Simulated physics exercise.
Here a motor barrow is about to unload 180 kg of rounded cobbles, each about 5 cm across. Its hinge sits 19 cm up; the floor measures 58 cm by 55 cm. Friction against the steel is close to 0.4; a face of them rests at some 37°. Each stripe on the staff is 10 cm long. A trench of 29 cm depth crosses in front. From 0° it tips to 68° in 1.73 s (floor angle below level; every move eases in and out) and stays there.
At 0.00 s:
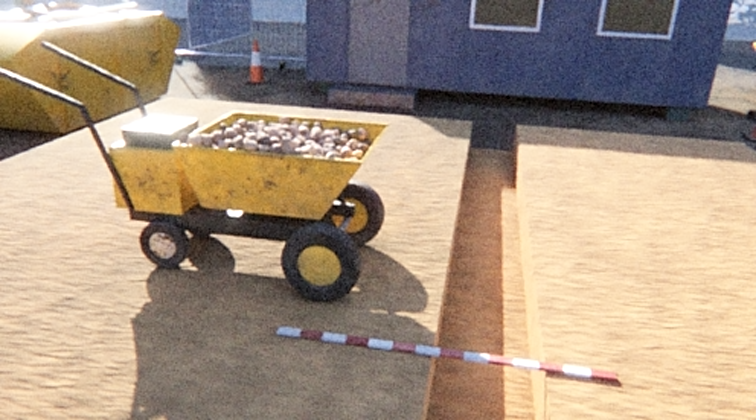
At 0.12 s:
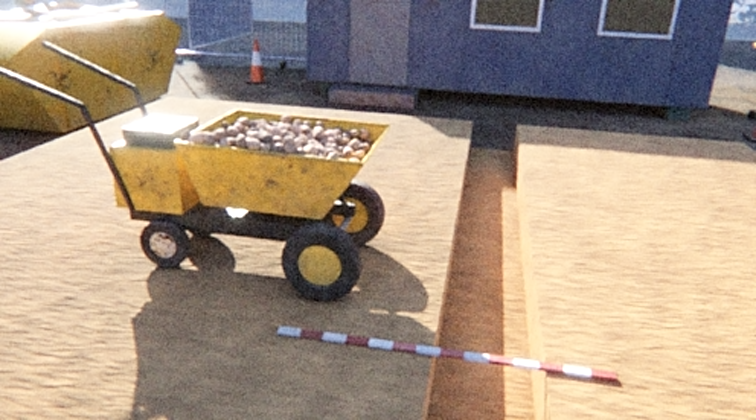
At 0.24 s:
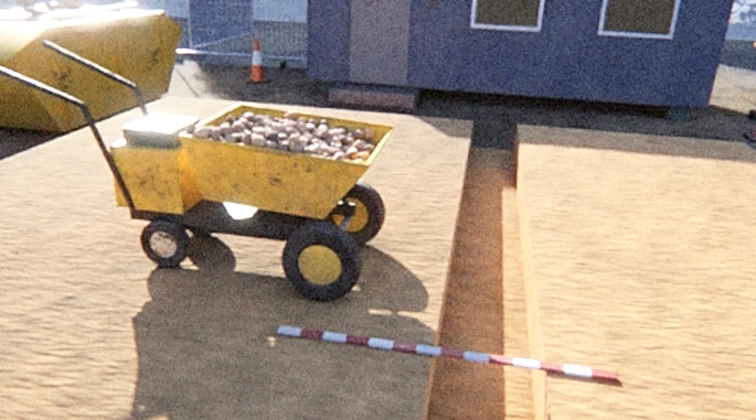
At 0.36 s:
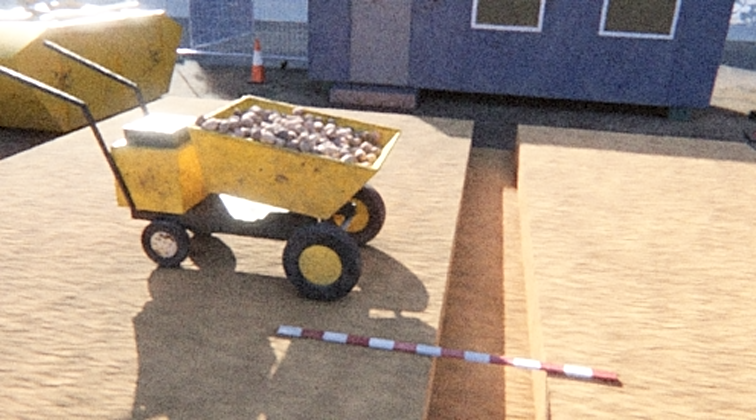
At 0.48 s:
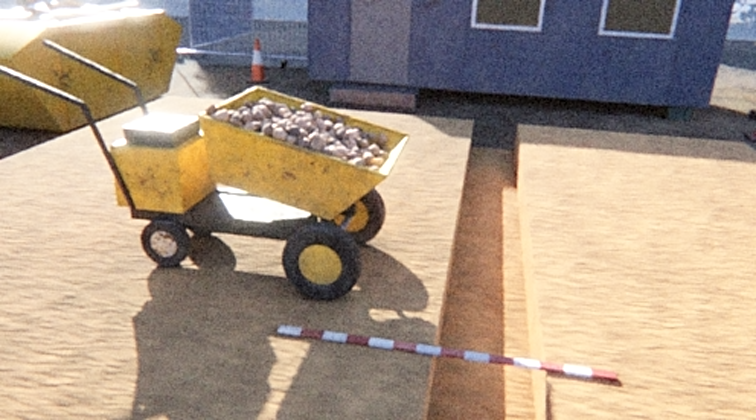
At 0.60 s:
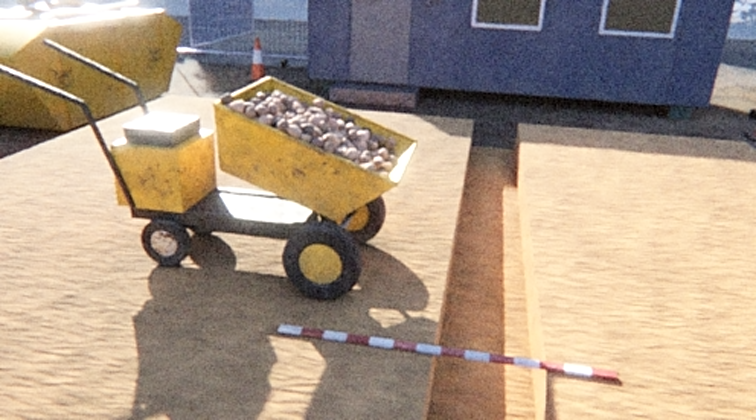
A yellow motor barrow loaded with rounded cobbles stood still on sandy ground beside a narrow trench, and its skip slowly tilted down toward the right, its back end rising off the frame.
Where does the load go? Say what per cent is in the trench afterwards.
About 92 per cent.
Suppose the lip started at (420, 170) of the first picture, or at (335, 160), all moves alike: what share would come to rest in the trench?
First some 70, then 80 per cent.
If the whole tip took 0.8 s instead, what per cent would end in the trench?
In that case some 90 per cent.
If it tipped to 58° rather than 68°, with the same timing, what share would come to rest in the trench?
In that case some 55 per cent.
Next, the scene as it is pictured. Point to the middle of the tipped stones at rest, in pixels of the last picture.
Their middle is at about (482, 319).
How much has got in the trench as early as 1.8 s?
Some 45 per cent.
After 1.3 s the floor is at 57°; 98 % in the skip, 1 % short of the trench, 1 % in the trench; the foremost stones are at (463, 248).
After 1.8 s the floor is at 68°; 57 % in the skip, 43 % in the trench; the foremost stones are at (527, 336).
After 2.2 s the floor is at 68°; 37 % in the skip, 63 % in the trench; the foremost stones are at (527, 325).
After 4.1 s the floor is at 68°; 7 % in the skip, 92 % in the trench; the foremost stones are at (528, 334).
